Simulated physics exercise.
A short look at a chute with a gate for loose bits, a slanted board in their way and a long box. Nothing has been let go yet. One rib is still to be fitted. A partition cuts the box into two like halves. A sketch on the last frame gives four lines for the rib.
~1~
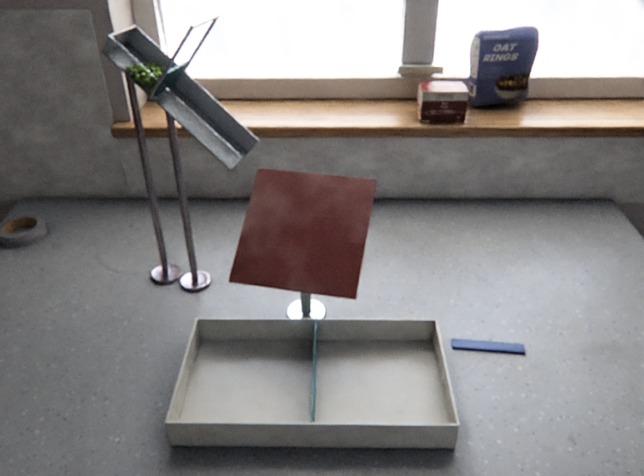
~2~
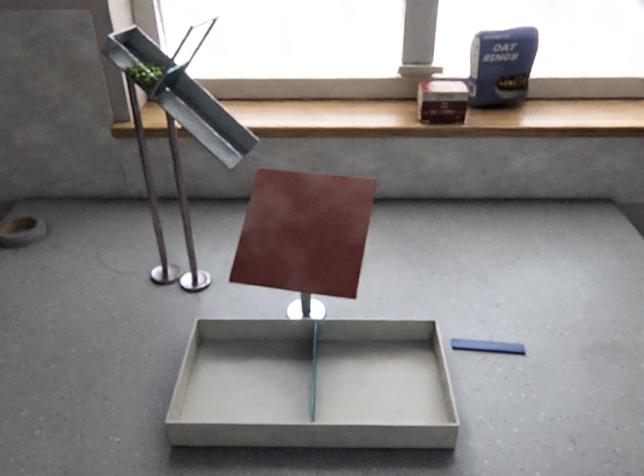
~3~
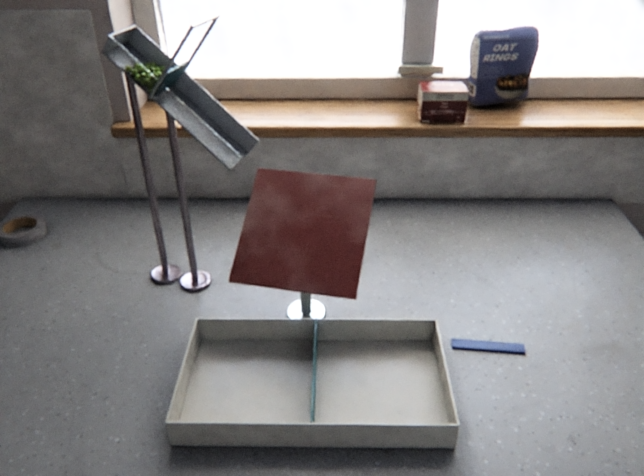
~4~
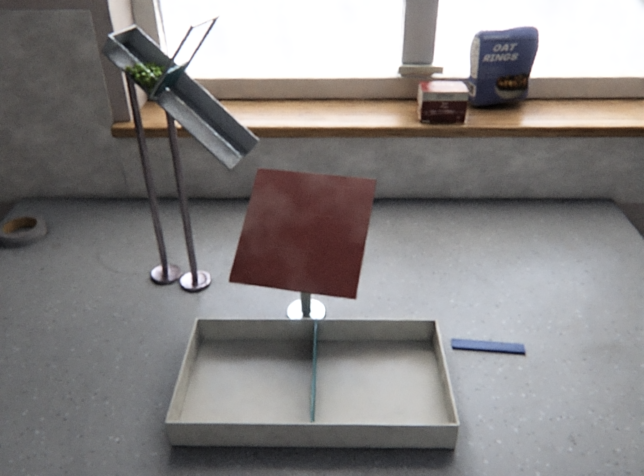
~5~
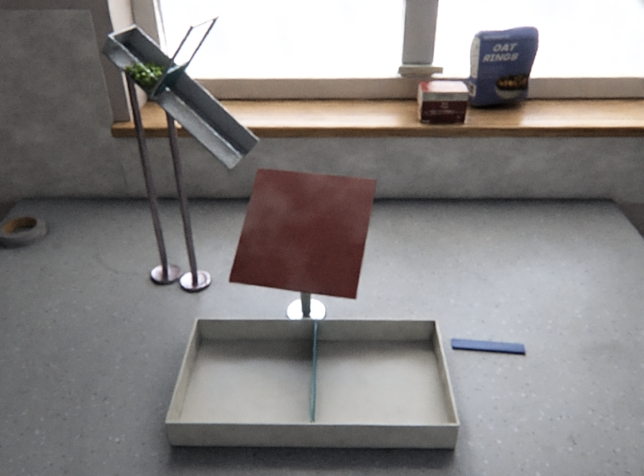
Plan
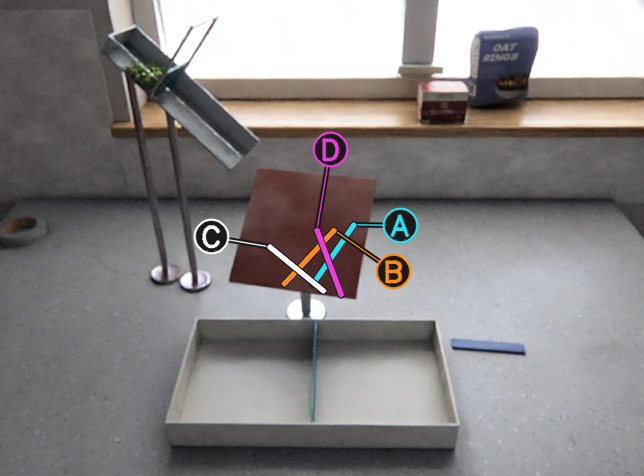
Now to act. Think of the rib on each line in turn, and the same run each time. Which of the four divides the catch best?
D beats the others.
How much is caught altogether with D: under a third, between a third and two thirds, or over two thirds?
It is over two thirds.
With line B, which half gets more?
The left half.
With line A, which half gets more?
More lands on the left.
On the marked copy, line A from (354, 224) to (312, 284); line B from (334, 230) to (284, 284); line C from (269, 246) to (323, 291); line D from (316, 229) to (341, 295).
With A, of what is caught, nearly all in the left half, a small part in the right.
With B, of what is caught, nearly all in the left half, a small part in the right.
With C, of what is caught, a stray few in the left half, nearly all in the right.
With D, of what is caught, about a third in the left half, about two thirds in the right.
